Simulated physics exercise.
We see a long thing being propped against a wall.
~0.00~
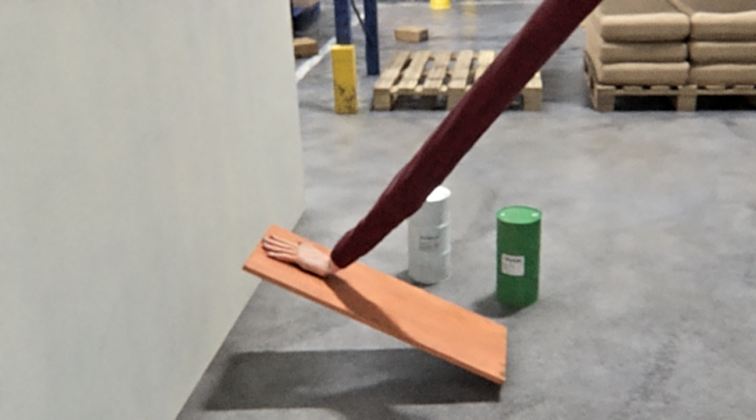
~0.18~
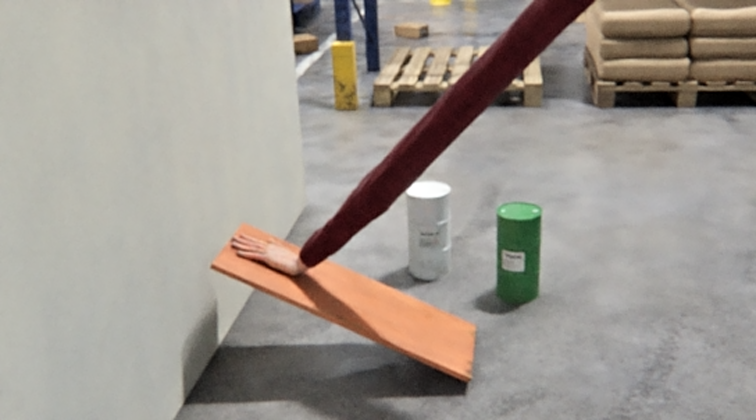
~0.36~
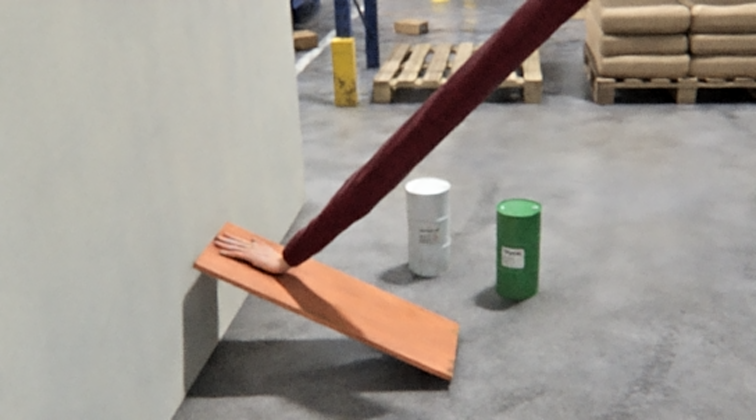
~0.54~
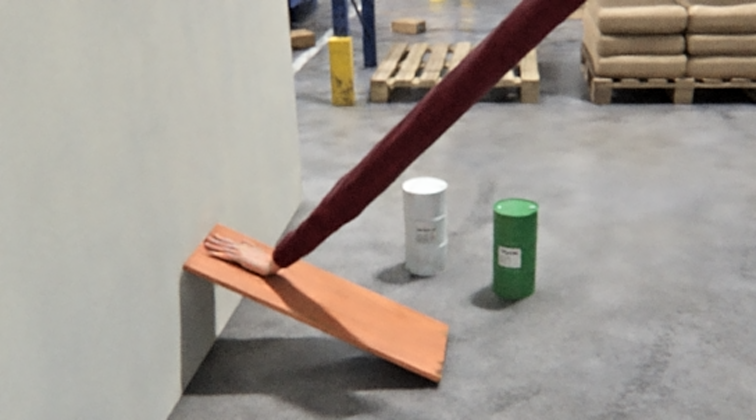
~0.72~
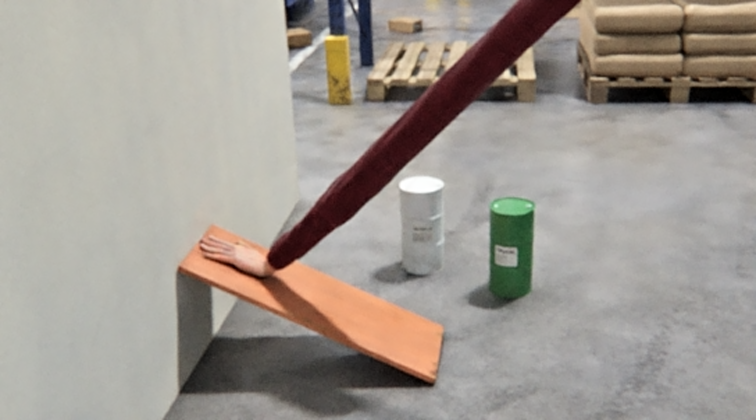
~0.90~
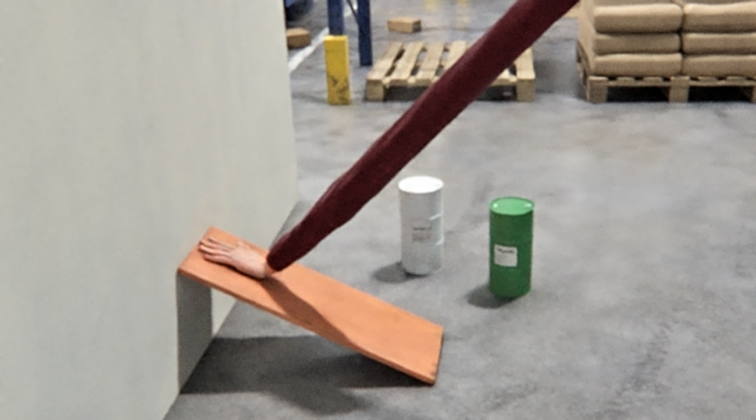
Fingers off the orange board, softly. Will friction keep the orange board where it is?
As it turns out, it slides down.
Around 1.20 s, orange board leaning 13° more than when let go near (327, 326).
Around 1.30 s, orange board leaning 25° more than when let go near (335, 349).
Around 1.50 s, as before.
Finally (2.6 s), moved from the start, orange board; the other 2 still in place. Final places as the last picture's camera would see them, orange board near (336, 350). The board slips out.
